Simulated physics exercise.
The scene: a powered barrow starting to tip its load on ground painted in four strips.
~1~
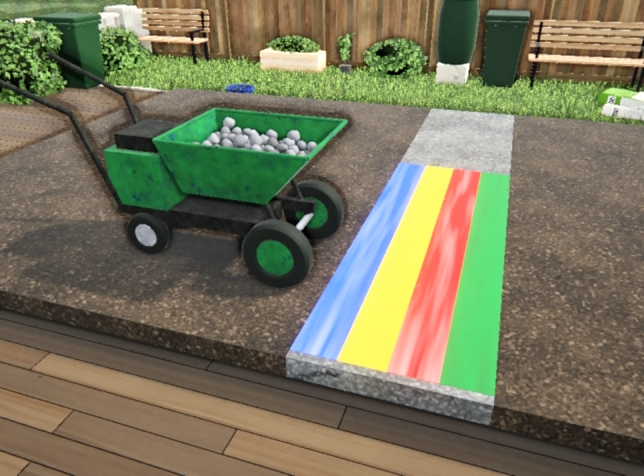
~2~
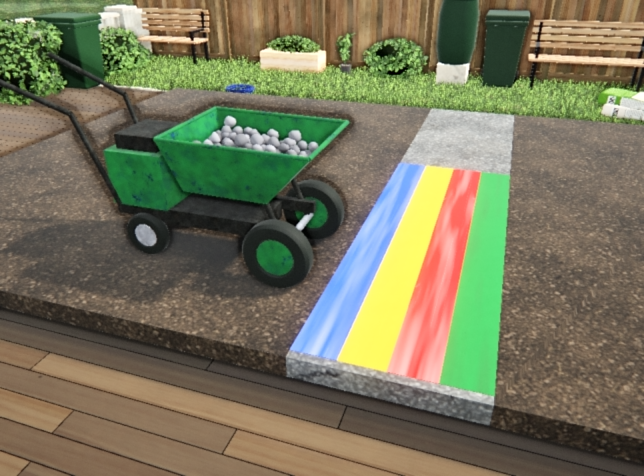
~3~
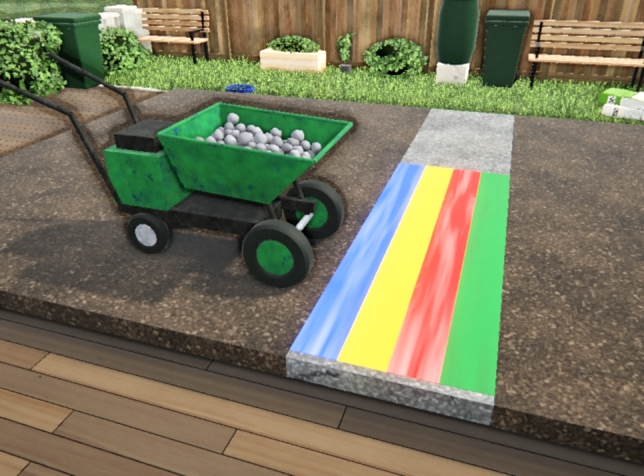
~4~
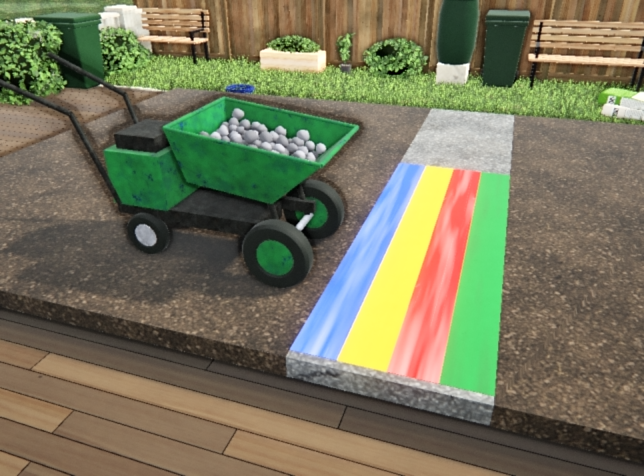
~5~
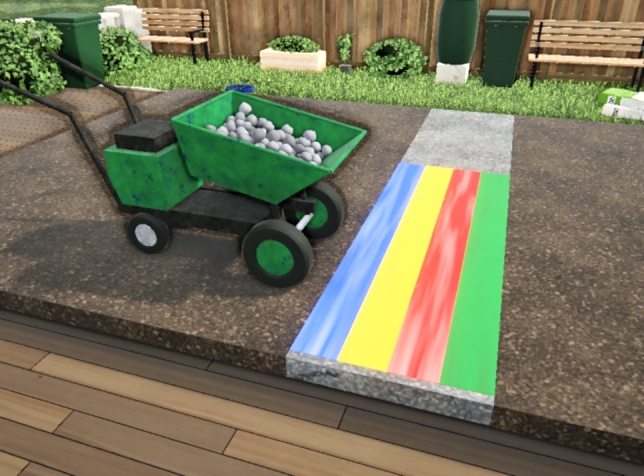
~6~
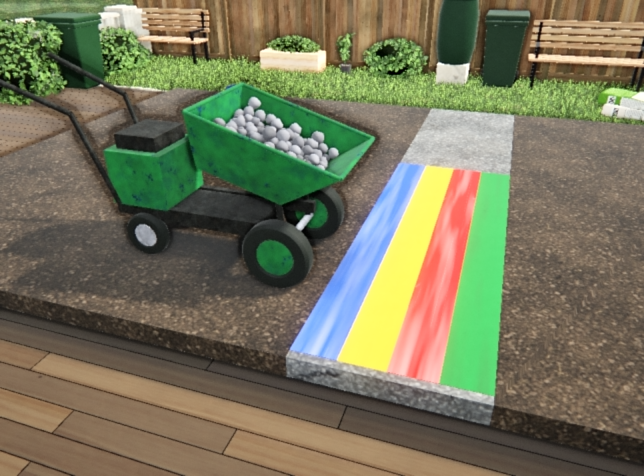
A green barrow full of grey cobbles gradually tilts its skip toward the painted strips.
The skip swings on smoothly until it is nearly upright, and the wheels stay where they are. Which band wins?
The red strip carries the most.
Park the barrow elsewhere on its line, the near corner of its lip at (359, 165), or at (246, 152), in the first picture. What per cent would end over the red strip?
The first gives 10 %, the second 10 %.
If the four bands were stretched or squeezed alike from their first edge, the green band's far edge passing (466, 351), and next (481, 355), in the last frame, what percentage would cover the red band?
Near 40 % and 40 %.
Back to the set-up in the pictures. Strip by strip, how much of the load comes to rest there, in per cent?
In per cent, blue strip 0, yellow strip 20, red strip 40 and green strip 15.
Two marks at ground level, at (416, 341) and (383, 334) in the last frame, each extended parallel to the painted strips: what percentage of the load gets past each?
Near 40 % and 80 %.
Shortly afterwards, skip tipped steeply; the whole lot in the skip.
Next, skip tipped right over; the bulk in the skip; a little over the yellow strip; a little over the red strip; only a few over the green strip; only a few falling.
Some moments later, skip tipped right over; near a quarter in the skip; near a quarter over the yellow strip; near a third over the red strip; a little over the green strip; a little off the paint.
In the end, skip tipped right over; near a quarter in the skip; none at all over the blue strip; near a quarter over the yellow strip; near a third over the red strip; a little over the green strip; a little off the paint.
